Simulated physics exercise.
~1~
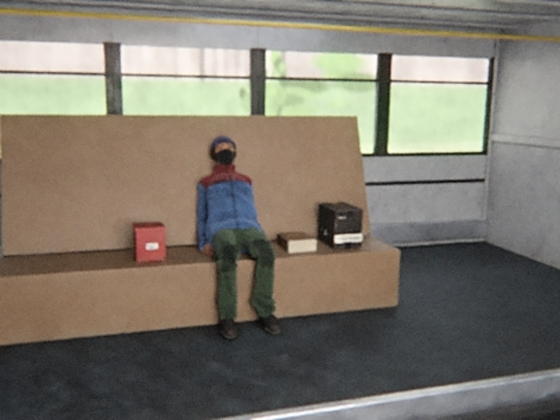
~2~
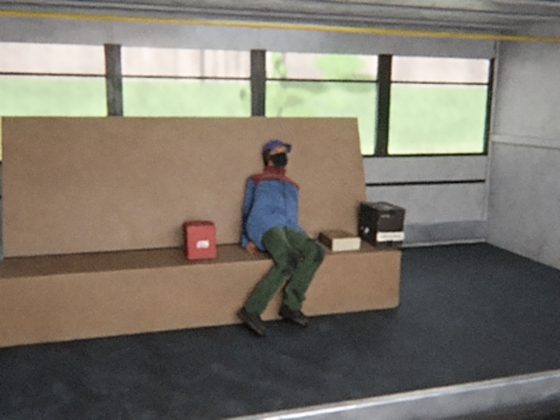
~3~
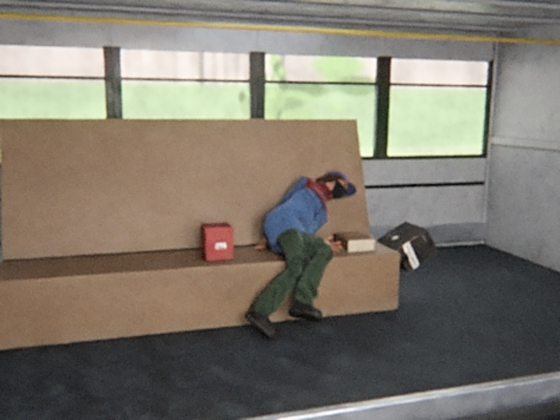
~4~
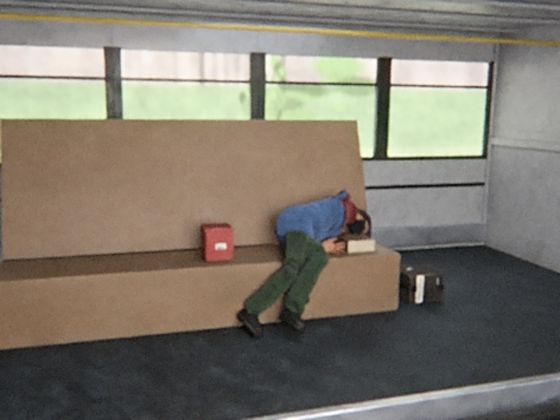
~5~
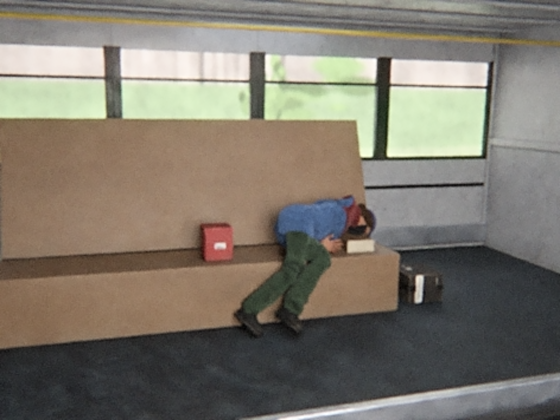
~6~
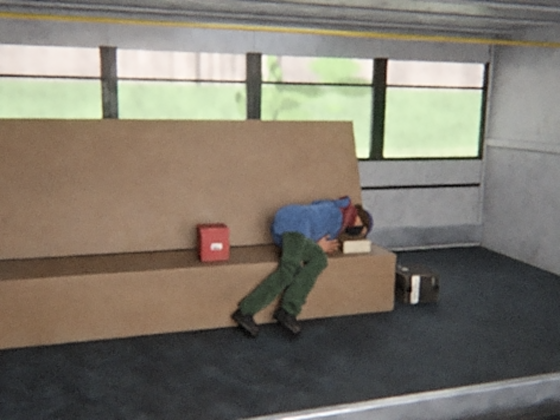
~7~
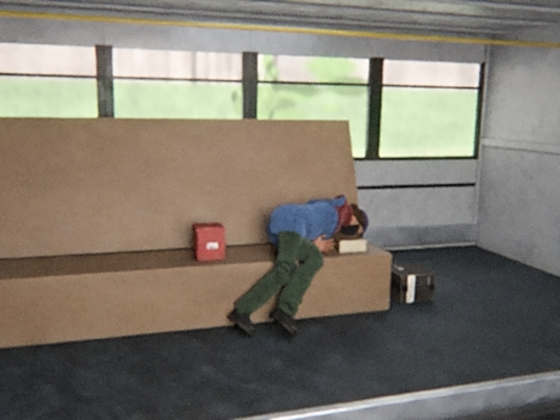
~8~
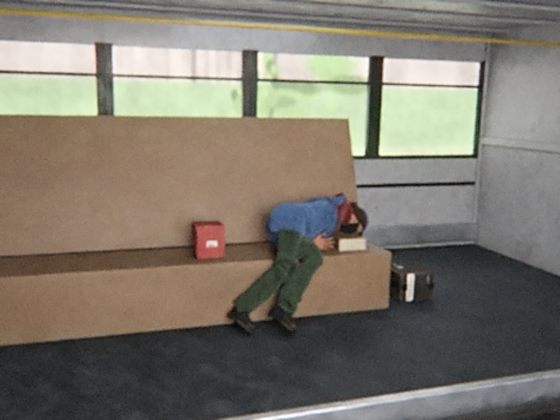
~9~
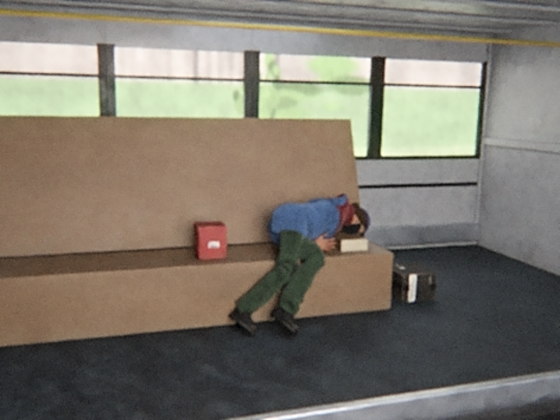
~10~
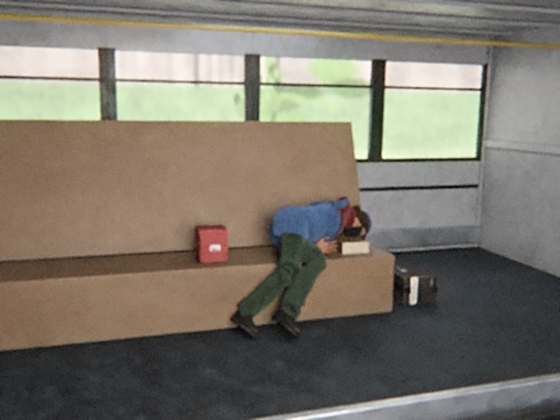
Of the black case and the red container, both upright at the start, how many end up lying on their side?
One of them does. The black case ends on its side on the floor, while the red container stays upright on the bench.
